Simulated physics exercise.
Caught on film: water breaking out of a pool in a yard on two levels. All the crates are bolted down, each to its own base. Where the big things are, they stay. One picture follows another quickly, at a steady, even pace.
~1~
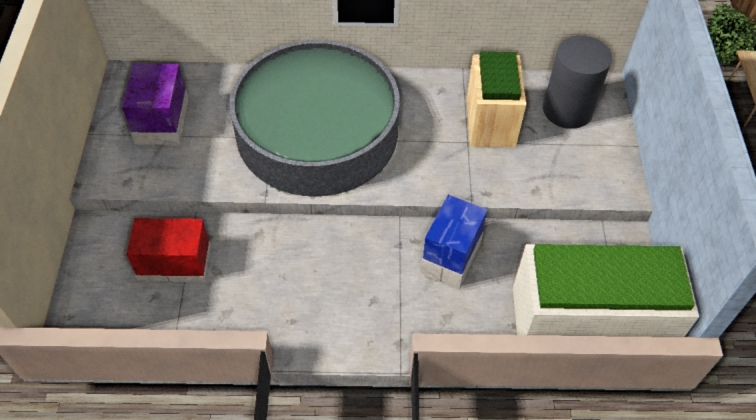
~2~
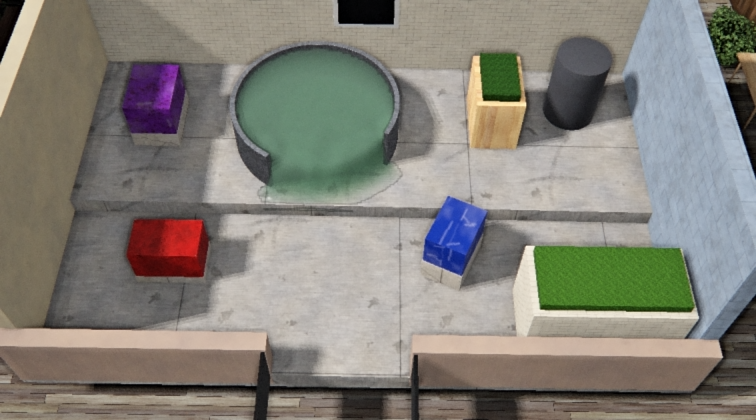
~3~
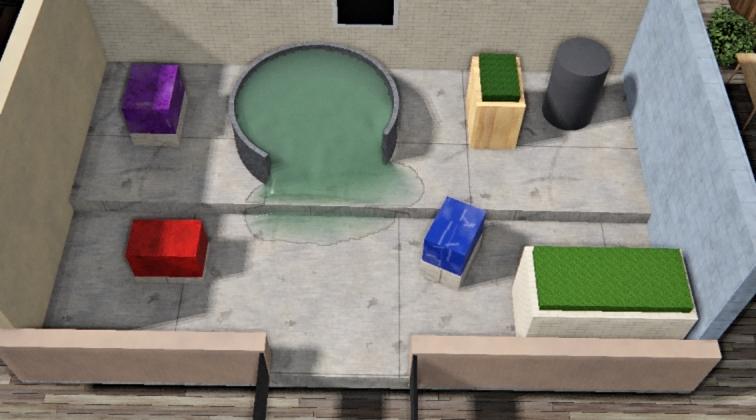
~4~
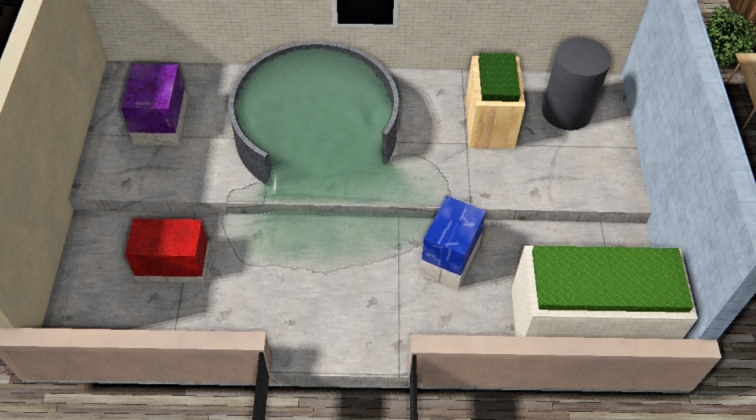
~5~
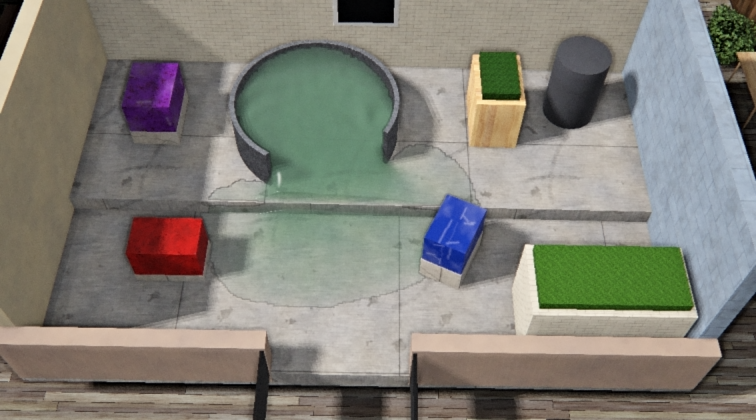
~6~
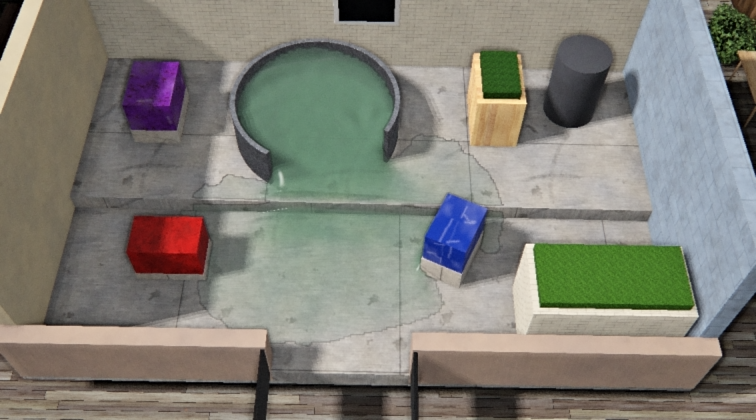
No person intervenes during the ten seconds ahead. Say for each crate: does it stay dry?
My prediction: Blue crate: Safe. Purple crate: Safe. Red crate: Safe.
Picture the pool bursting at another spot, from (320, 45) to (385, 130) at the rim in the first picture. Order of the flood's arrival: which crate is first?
My pick is the crate marked blue.
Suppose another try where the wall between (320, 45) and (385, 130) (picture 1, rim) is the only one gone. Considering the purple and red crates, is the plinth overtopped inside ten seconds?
In short: Purple escapes it; red escapes it.
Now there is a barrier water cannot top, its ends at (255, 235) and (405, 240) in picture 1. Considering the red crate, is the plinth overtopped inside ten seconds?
Looking at it, the red one gets reached in the end.
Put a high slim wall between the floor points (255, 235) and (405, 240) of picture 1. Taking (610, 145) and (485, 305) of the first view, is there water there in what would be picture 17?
In that order: Clear, clear.
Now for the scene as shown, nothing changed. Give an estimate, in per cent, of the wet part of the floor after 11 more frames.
I reckon 45 per cent or so.
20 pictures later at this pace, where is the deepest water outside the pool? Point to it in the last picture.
Deepest point: About (666, 363).
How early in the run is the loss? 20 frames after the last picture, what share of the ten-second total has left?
Something close to 55 percent by that point.
A moment on, water covers 35 % of the floor; the blue crate water round its plinth, the purple crate not reached, the red crate water round its plinth.
Next, water covers 45 % of the floor; the blue crate water round its plinth, the purple crate not reached, the red crate water round its plinth.
Then, water covers 50 % of the floor; the blue crate water round its plinth, the purple crate not reached, the red crate water round its plinth.
Later, water covers 55 % of the floor; the blue crate water round its plinth, the purple crate not reached, the red crate water round its plinth.
In the end, water covers 55 % of the floor; the blue crate stayed above the water, the purple crate stayed above the water, the red crate stayed above the water.
